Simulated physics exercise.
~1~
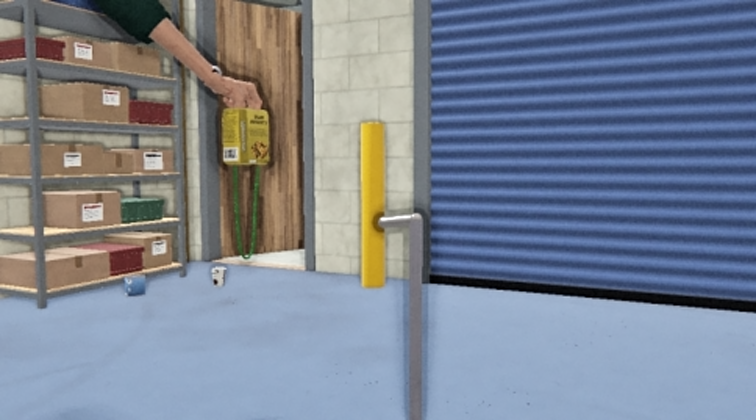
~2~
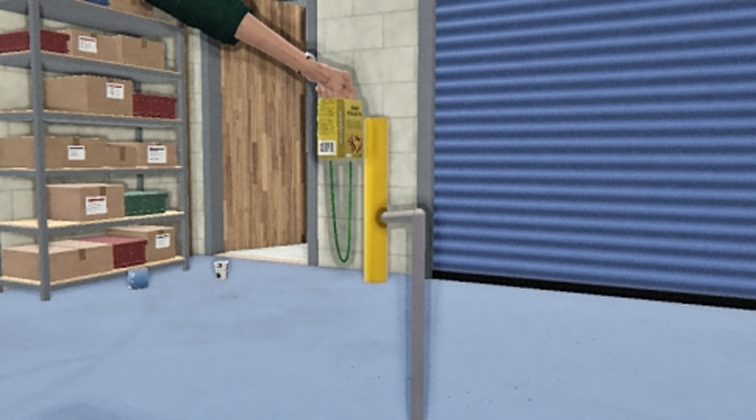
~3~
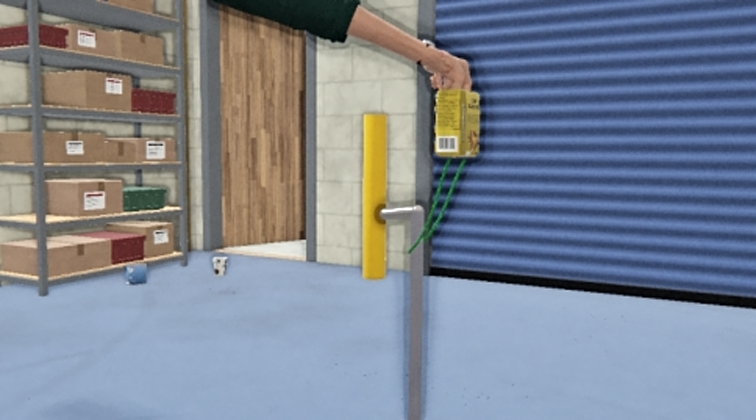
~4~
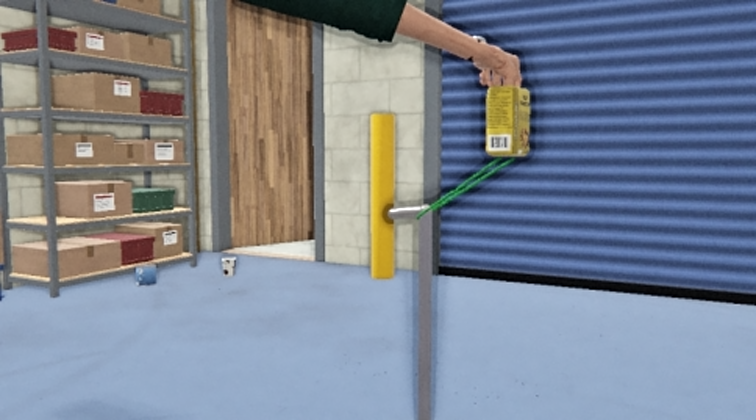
In a storeroom with a blue shutter, a hand carried a yellow pouch with a green shoelace loop hanging down rightward past a grey post, until the loop caught on the post's bent top and pulled tight, and the hand stopped.
